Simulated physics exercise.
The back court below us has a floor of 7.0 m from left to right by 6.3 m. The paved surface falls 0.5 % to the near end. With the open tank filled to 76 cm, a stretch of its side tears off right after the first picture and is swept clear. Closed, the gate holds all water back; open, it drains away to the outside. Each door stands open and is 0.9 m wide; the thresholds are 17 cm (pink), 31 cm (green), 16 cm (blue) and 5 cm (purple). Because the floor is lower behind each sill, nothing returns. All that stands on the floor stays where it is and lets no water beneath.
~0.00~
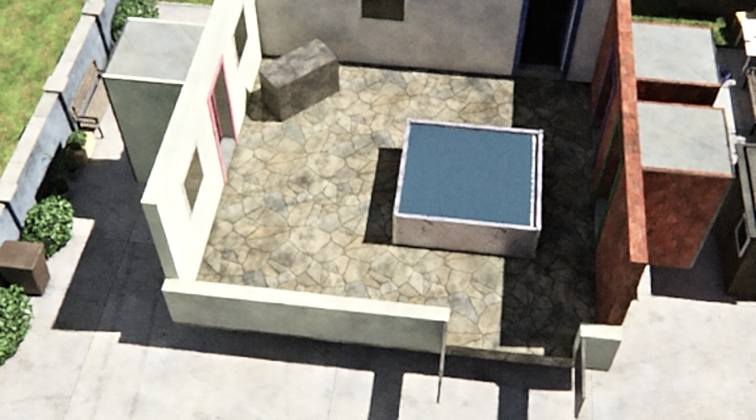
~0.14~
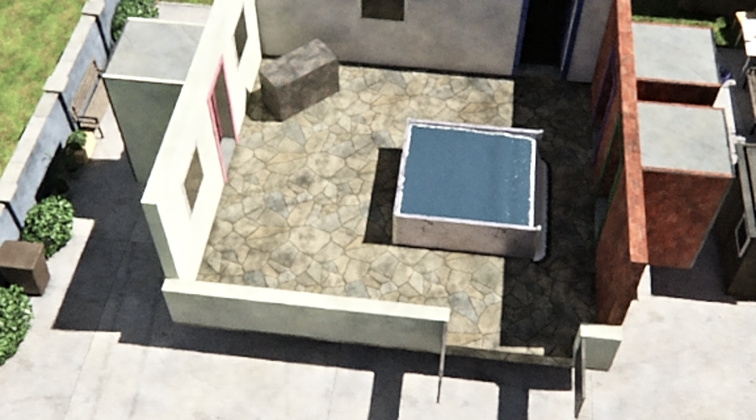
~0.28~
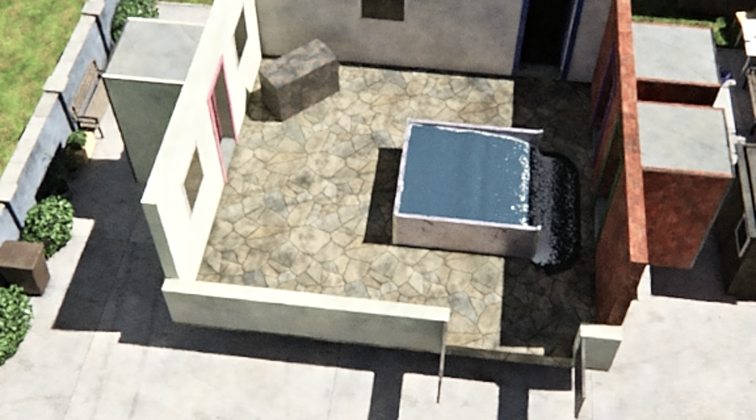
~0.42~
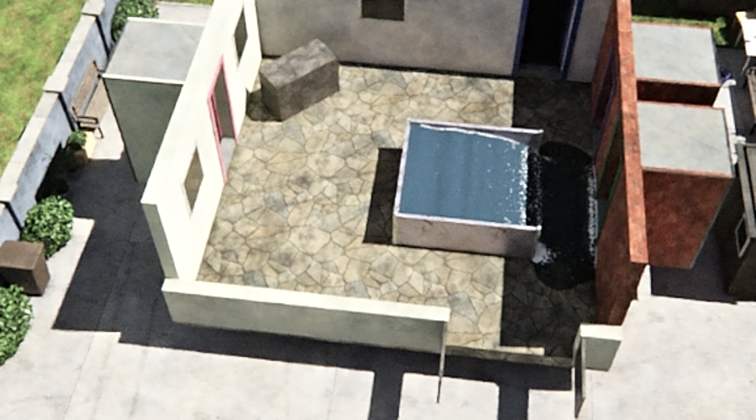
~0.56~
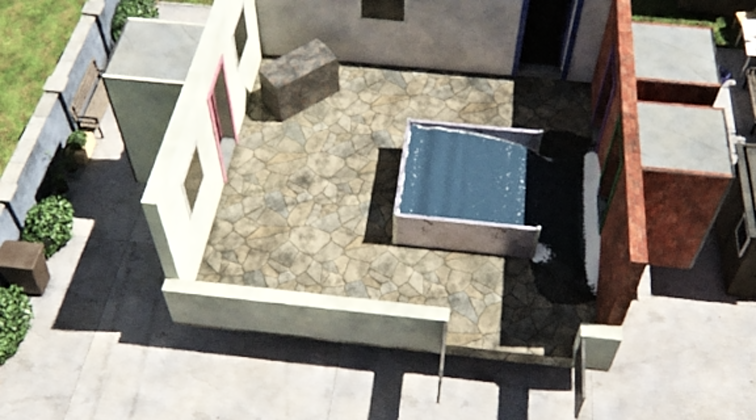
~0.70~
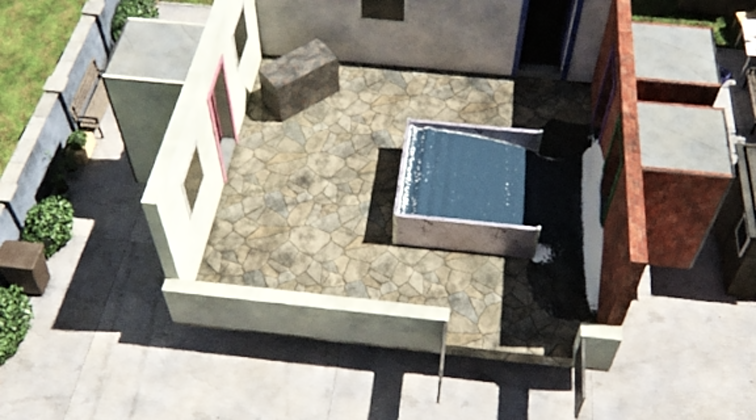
The footage shows a walled, stone-paved court from above, where water in an open rectangular tank begins pouring out through its right side, spreading in a dark sheet across the shaded paving to the reddish wall as the tank's level drops slightly.
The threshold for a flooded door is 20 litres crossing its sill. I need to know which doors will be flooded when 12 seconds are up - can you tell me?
At the pink door the inflow will remain within the limit; at the green door the inflow will break the limit; at the blue door the inflow will break the limit; at the purple door the inflow will break the limit.
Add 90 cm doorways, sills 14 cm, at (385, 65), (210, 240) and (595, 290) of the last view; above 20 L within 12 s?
In sequence the answers are less than that, less than that and more than that.
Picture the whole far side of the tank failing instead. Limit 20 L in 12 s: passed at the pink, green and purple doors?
In that case, pink door: Less than that, green door: Less than that, purple door: More than that.
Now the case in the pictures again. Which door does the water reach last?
It would be the pink one.
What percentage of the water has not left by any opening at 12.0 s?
About 52 per cent.
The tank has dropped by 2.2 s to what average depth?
27 cm.
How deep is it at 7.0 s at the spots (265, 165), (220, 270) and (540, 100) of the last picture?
Listed order: 5 / 3 / 9 cm.
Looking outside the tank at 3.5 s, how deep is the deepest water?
Depth: Approx. 30 cm.
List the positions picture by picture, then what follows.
The first frame shows the open tank at (470, 175) is whole and still, 76 cm deep.
In the second frame, the front is at (539, 259), 1.2 m from the gap at (534, 197); 0.5 m2 of floor is under water; 76 cm left at the back of the open tank.
In the third frame, the front is at (556, 269), 1.4 m from the gap at (533, 199); 1.9 m2 of floor is under water; 76 cm left at the back of the open tank.
In the fourth frame, water pours out at (533, 200) and has run 1.7 m, to (563, 284); typically 15 cm deep outside, 76 cm at the open tank's back.
In the fifth frame, water pours out at (533, 201) and has run 2.1 m, to (594, 296); typically 16 cm deep outside, 74 cm at the open tank's back.
In the sixth frame, water pours out at (533, 201) and has run 2.5 m, to (595, 317); typically 19 cm deep outside, 66 cm at the open tank's back.
After 1.4 s water covers 15 % of the floor and is deepest (57 cm) near (589, 203); pink door not reached, green door 58 cm at the sill, 97 L in, blue door not reached, purple door 20 cm at the sill, 36 L in.
After 2.2 s water covers 25 % of the floor and is deepest (50 cm) near (592, 348); pink door not reached, green door 46 cm at the sill, 202 L in, blue door 27 cm at the sill, 7 L in, purple door 19 cm at the sill, 108 L in.
After 3.5 s water covers 40 % of the floor and is deepest (30 cm) near (592, 338); pink door not reached, green door 24 cm at the sill, 232 L in, blue door 25 cm at the sill, 65 L in, purple door 13 cm at the sill, 185 L in.
After 7.0 s water covers 85 % of the floor and is deepest (18 cm) near (580, 218); pink door 9 cm at the sill, 0 L in, green door 17 cm at the sill, 233 L in, blue door 8 cm at the sill, 87 L in, purple door 11 cm at the sill, 233 L in.
After 12.0 s water covers 95 % of the floor and is deepest (9 cm) near (189, 304); pink door 5 cm at the sill, 0 L in, green door 6 cm at the sill, 233 L in, blue door 5 cm at the sill, 87 L in, purple door 5 cm at the sill, 257 L in.
